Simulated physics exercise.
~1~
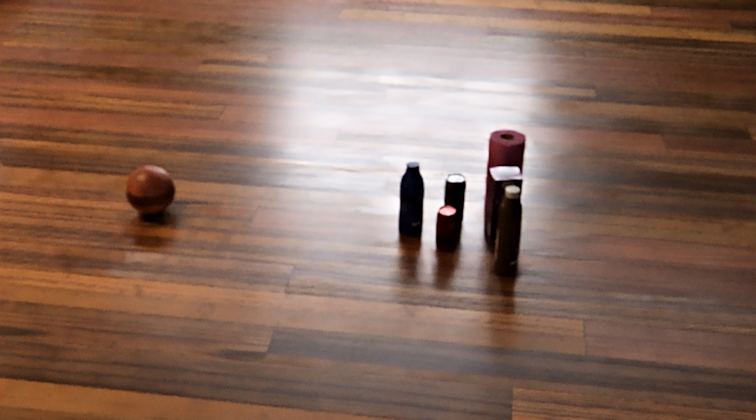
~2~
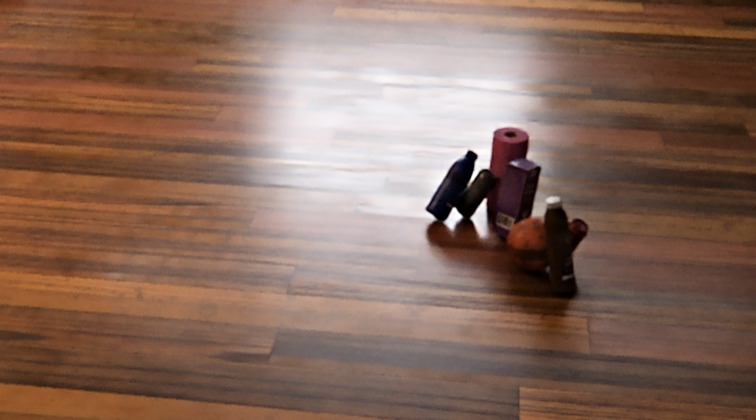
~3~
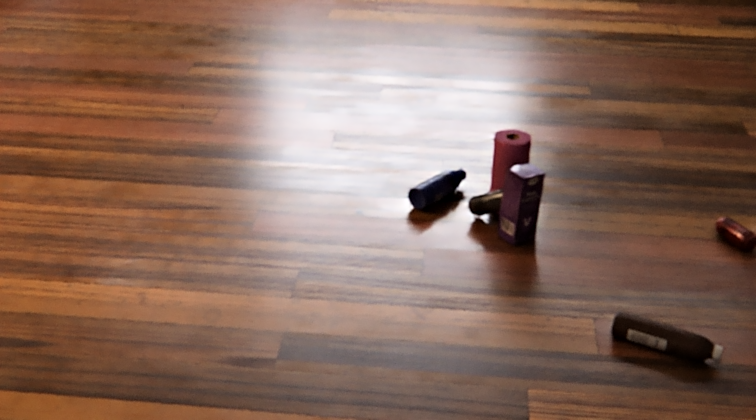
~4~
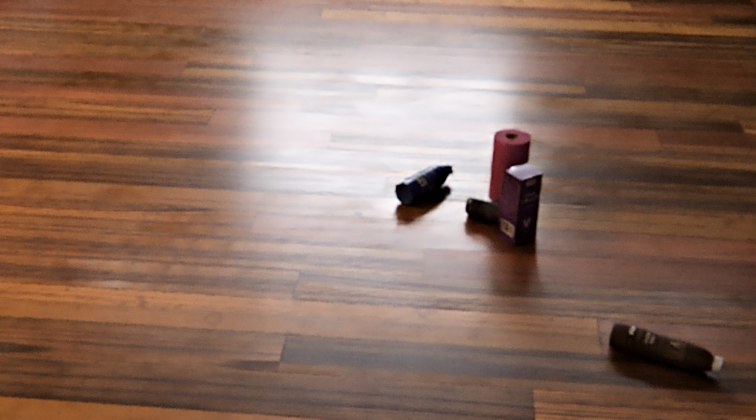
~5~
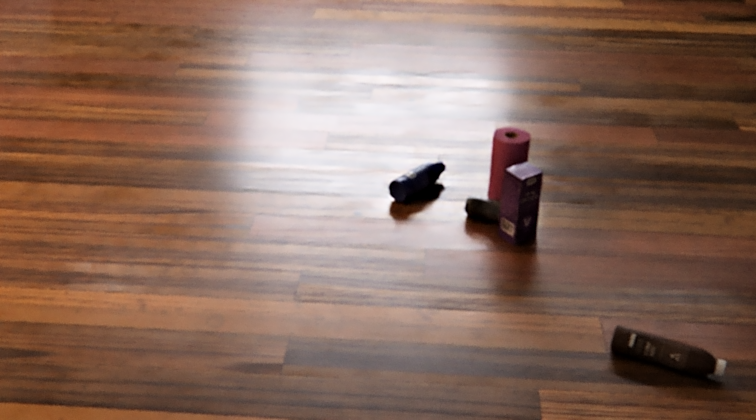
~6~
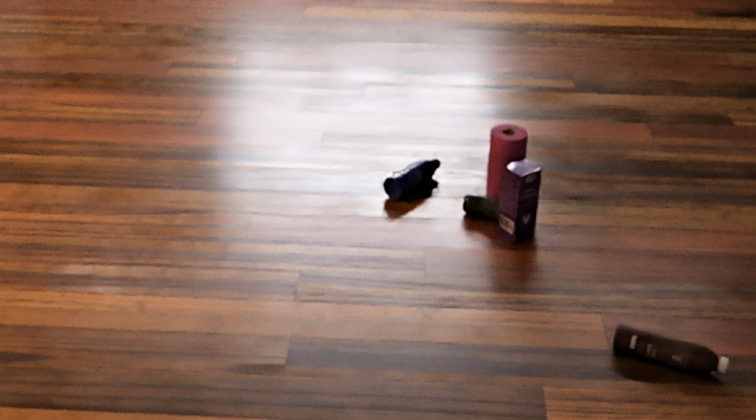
An orange ball rolls from the left across a glossy wooden floor, seen from above at an angle, toward six objects grouped right of centre. A blue bottle, a dark can, and a small red can stand beside a pink roll, a purple carton, and a brown bottle. The ball strikes the group, tipping the bottles and cans, and then passes out of sight. The red can travels right on its side and disappears, while the brown bottle drops at the lower right. The blue bottle rolls slightly left, and the roll and carton remain upright beside the fallen dark can.
